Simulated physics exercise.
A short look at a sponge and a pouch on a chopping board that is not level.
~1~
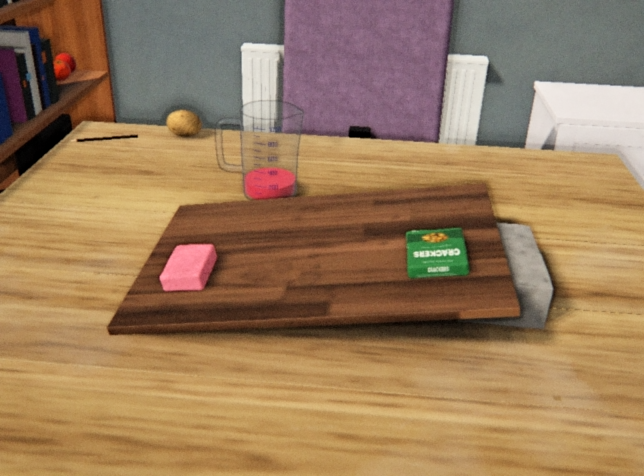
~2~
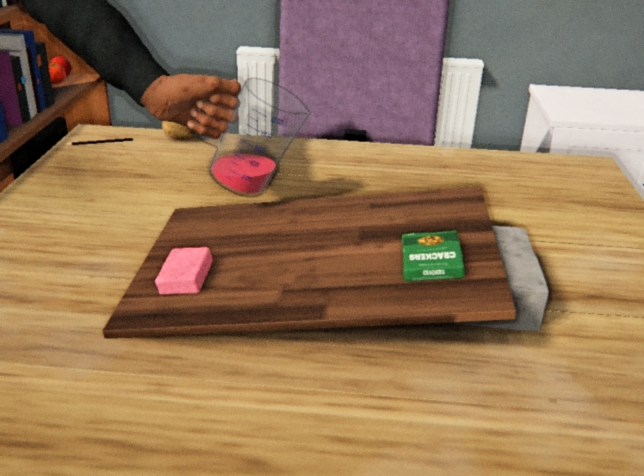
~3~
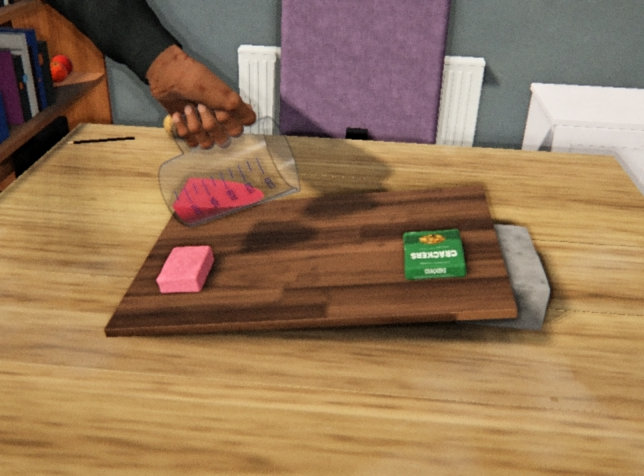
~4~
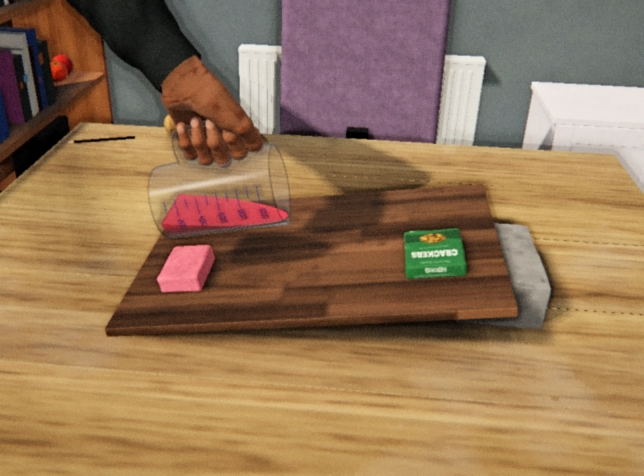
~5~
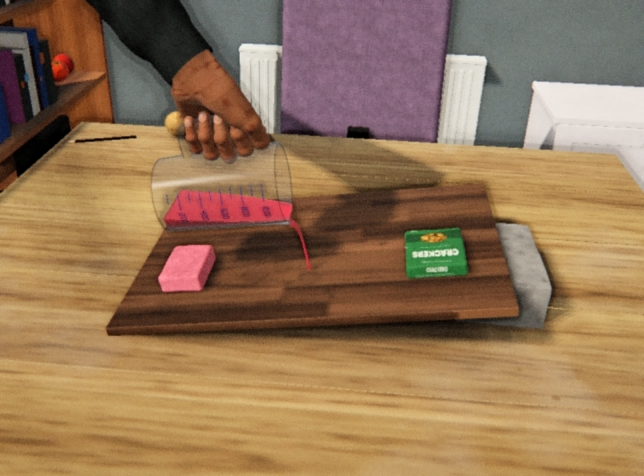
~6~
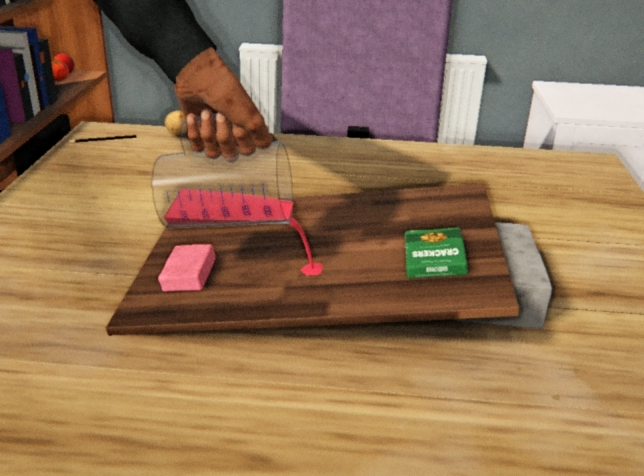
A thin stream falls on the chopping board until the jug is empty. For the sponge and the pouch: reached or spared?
Sponge, reached; pouch, spared.
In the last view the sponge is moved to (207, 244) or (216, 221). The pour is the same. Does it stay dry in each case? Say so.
In the first spot it gets hit, in the second spot it stays clear.
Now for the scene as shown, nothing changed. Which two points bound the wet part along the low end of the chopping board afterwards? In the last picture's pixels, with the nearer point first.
Roughly (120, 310) to (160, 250).
Shortly, it runs down to the left; the sponge is still dry; the pouch is still dry.
Then, it runs down to the left and off the end; the sponge is wet along its edge; the pouch is still dry.
At the finish, it runs down to the left and off the end; the sponge is wet along its edge; the pouch is still dry.
